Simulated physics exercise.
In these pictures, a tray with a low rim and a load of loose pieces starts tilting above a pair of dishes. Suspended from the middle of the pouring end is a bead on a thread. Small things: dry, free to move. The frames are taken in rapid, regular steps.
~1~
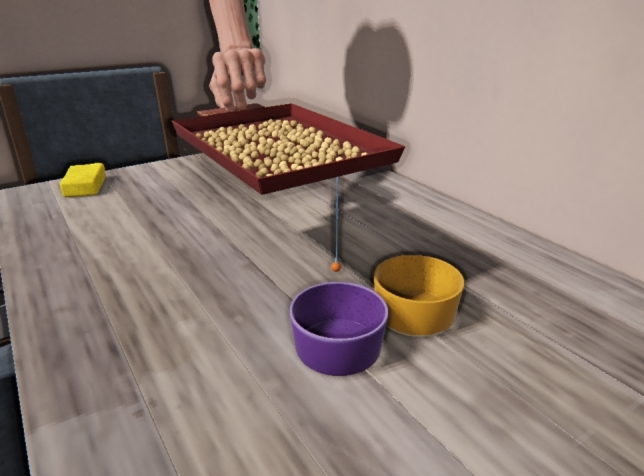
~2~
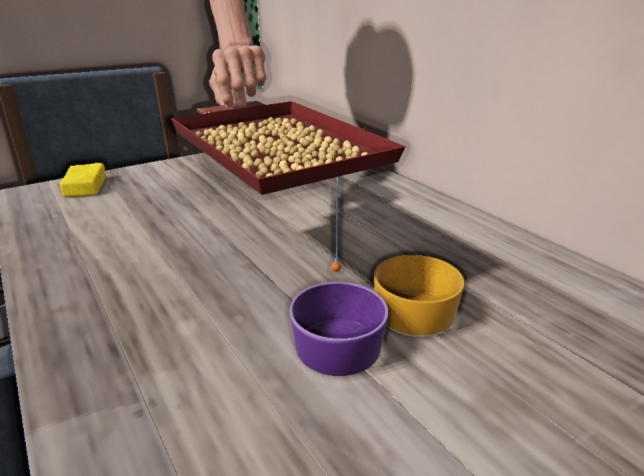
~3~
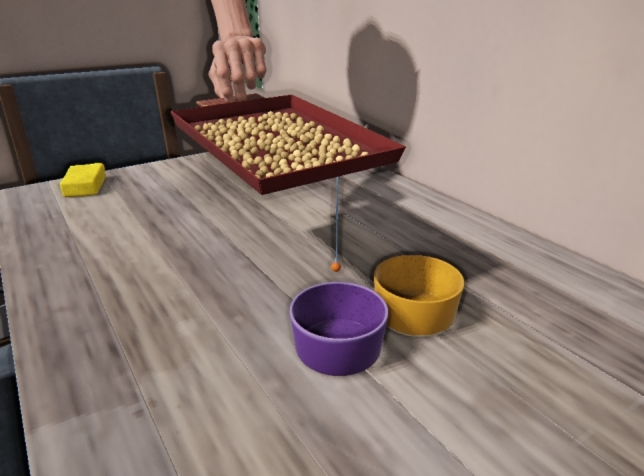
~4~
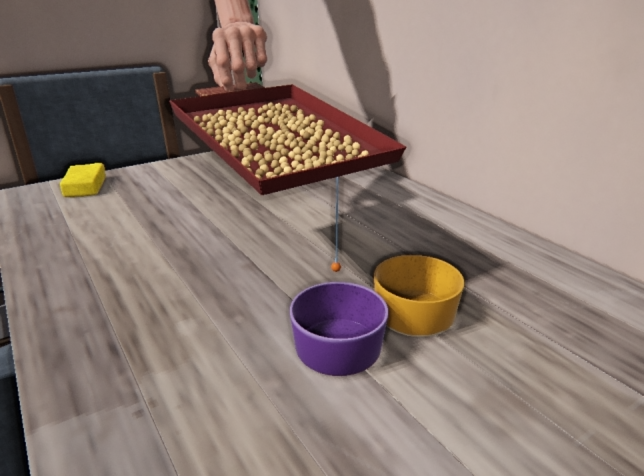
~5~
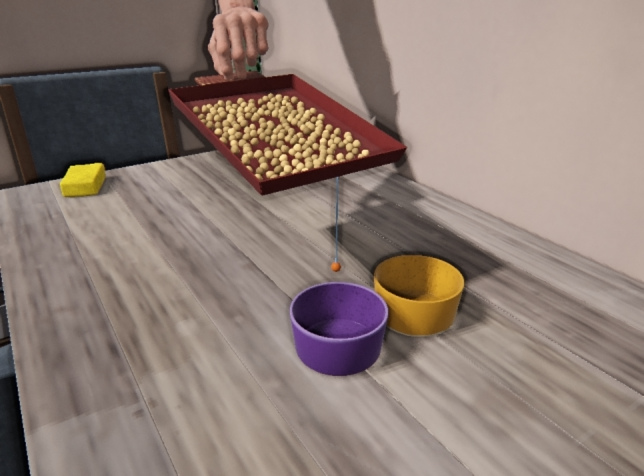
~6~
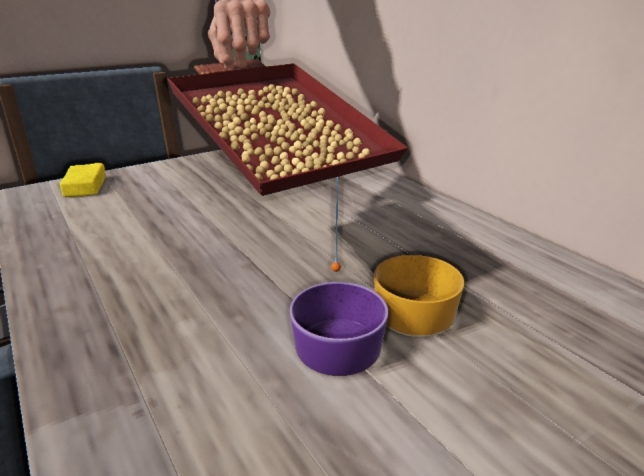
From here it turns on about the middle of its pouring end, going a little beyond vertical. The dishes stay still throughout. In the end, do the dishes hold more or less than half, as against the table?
They hold more than half.
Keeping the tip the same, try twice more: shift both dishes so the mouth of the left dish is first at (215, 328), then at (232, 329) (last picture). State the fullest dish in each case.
One: Right. Two: The right-hand dish.
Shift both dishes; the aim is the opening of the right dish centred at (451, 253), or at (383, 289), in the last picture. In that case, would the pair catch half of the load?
First try: Lower than half; second try: Higher than half.
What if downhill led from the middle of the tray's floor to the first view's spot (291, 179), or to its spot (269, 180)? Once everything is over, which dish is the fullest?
Outcome by order - one: Left side; two: Left side.
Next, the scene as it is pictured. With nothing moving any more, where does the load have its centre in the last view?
(346, 347).
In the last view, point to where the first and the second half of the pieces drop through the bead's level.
Roughly (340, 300) first, then roughly (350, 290).
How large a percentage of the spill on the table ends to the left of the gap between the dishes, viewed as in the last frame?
Left fraction: Around 60 per cent.
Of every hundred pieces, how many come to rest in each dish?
In the left dish you'd find about 60 % of the load, and in the right dish about 20 %.
Soon after the last picture, tray tipped steeply; nearly all on the tray; a stray few in the air.
A little later, tray tipped right over; nearly all on the tray; a stray few in the right dish; a stray few outside both; a stray few in the air.
Later still, tray tipped past a quarter turn; about half in the left dish; a small part in the right dish; about a quarter outside both.
At rest, tray tipped past a quarter turn; about half in the left dish; a small part in the right dish; about a quarter outside both.
